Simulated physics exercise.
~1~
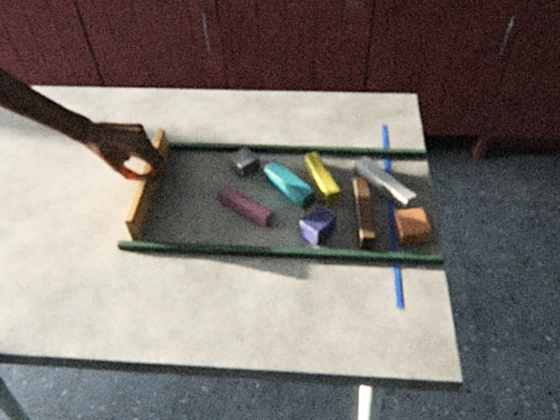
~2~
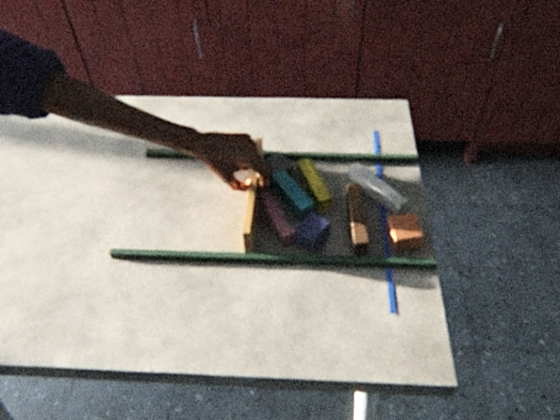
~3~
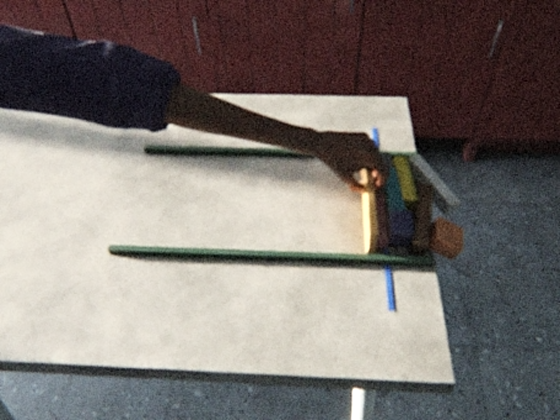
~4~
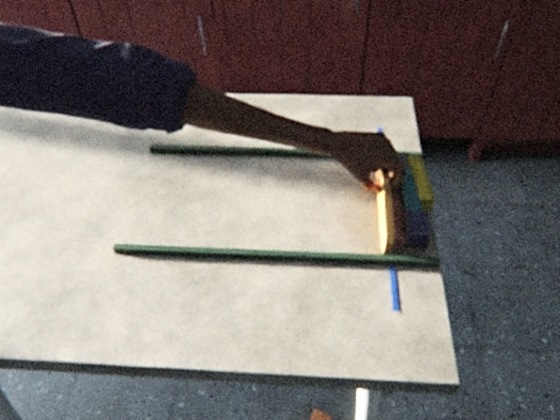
A hand pushed a wooden board to the right between two green rails, sweeping the scattered coloured blocks together toward the table's edge, until the white bar, brown stick and orange block dropped off and the board stopped at the blue tape.
